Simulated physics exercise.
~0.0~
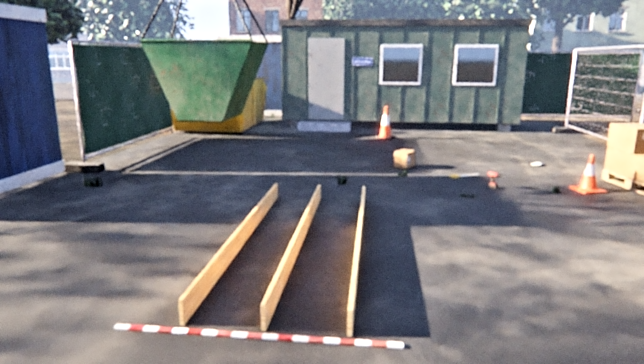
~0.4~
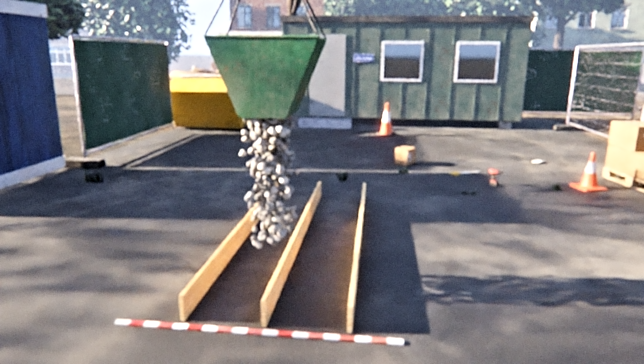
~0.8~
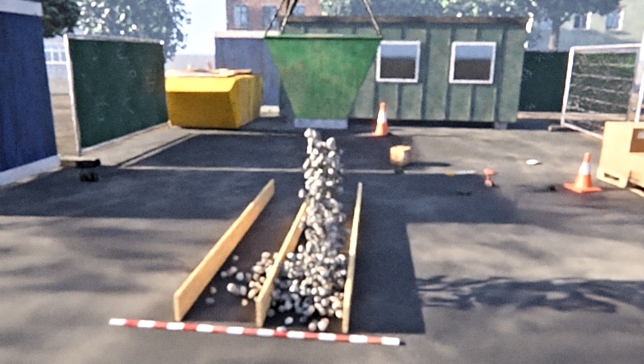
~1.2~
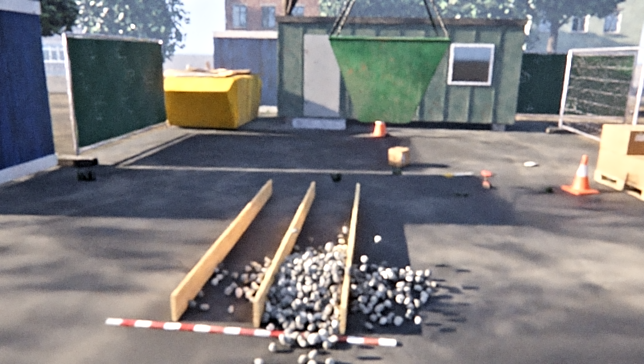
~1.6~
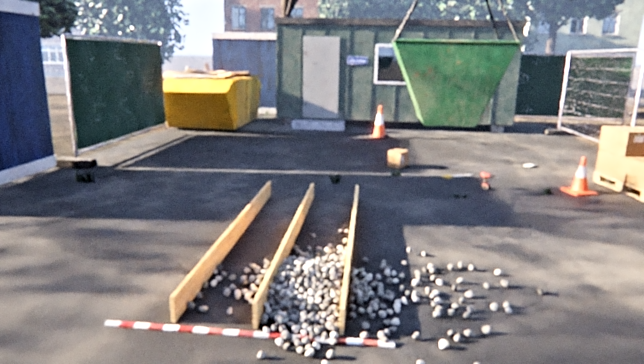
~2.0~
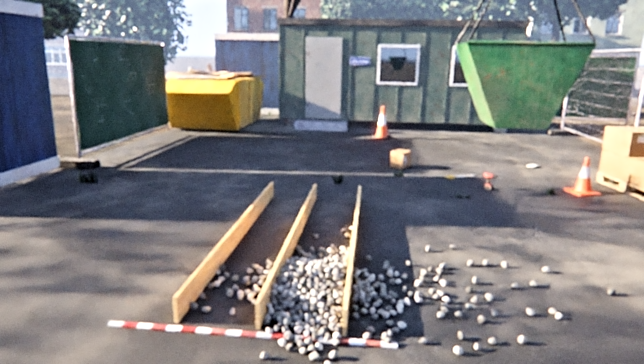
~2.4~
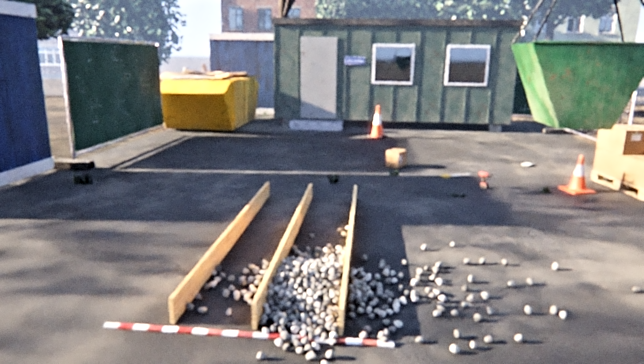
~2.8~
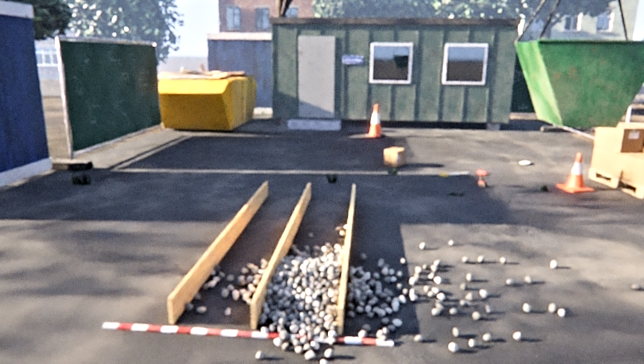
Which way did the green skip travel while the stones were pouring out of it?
The green skip travelled to the right, passing above the planks and carrying on beyond them.
